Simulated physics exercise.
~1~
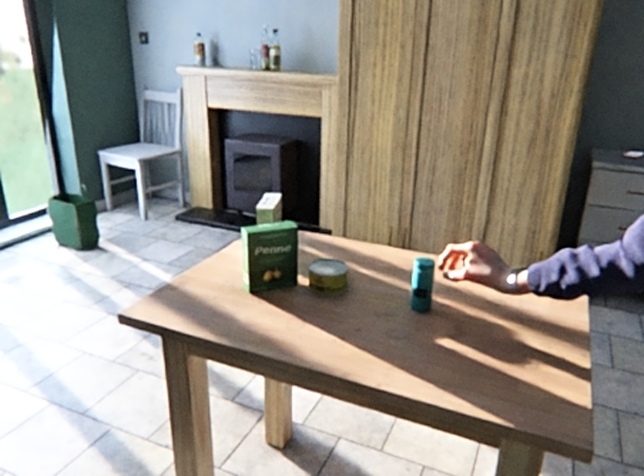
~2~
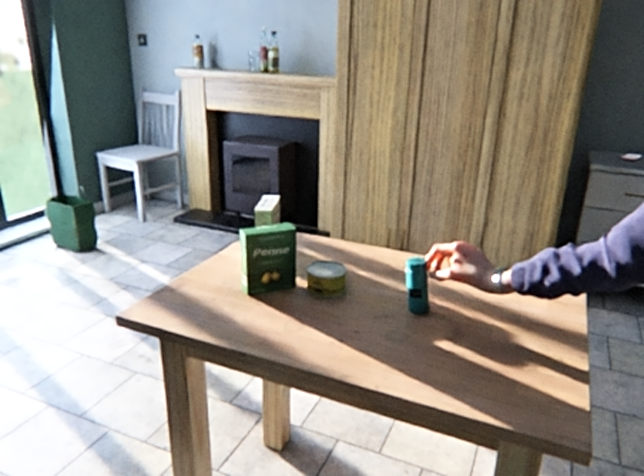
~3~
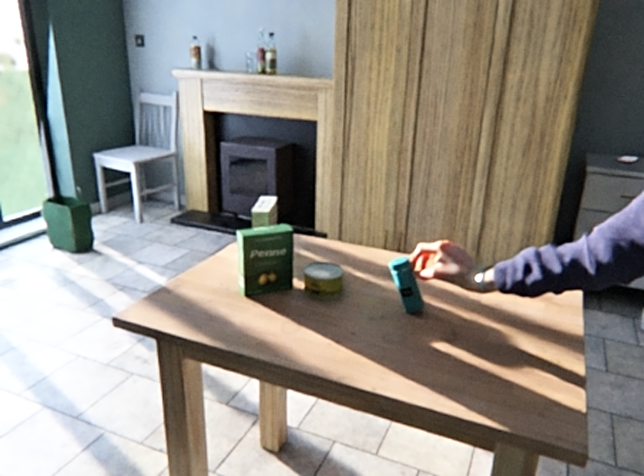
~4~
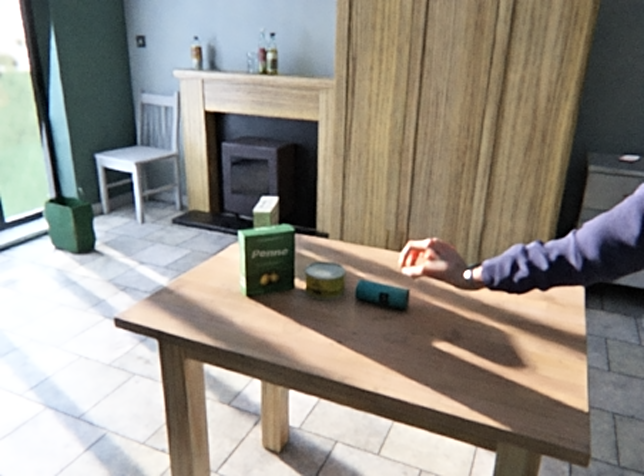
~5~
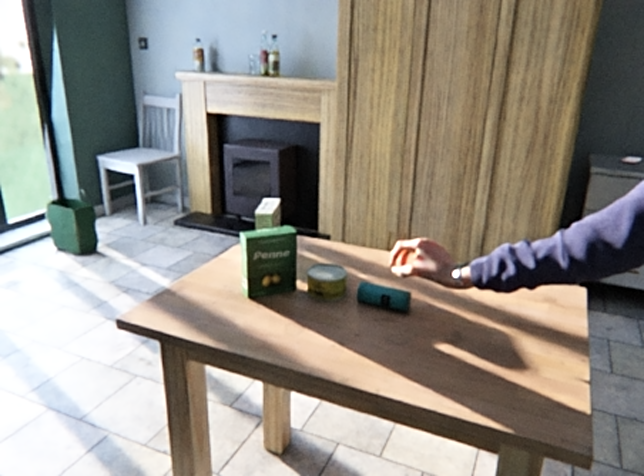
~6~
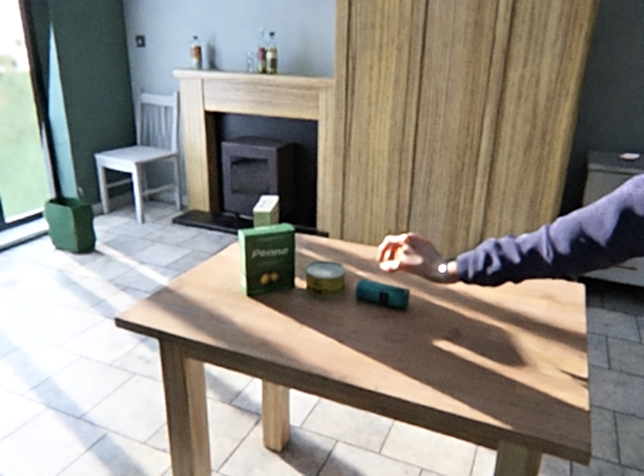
The clip shows a hand reaching from the right across a wooden table and pushing an upright turquoise shaker, which leans left and topples onto its side near a yellow tub. The green and white packets stay standing, and the shaker lies still as the hand hovers nearby.
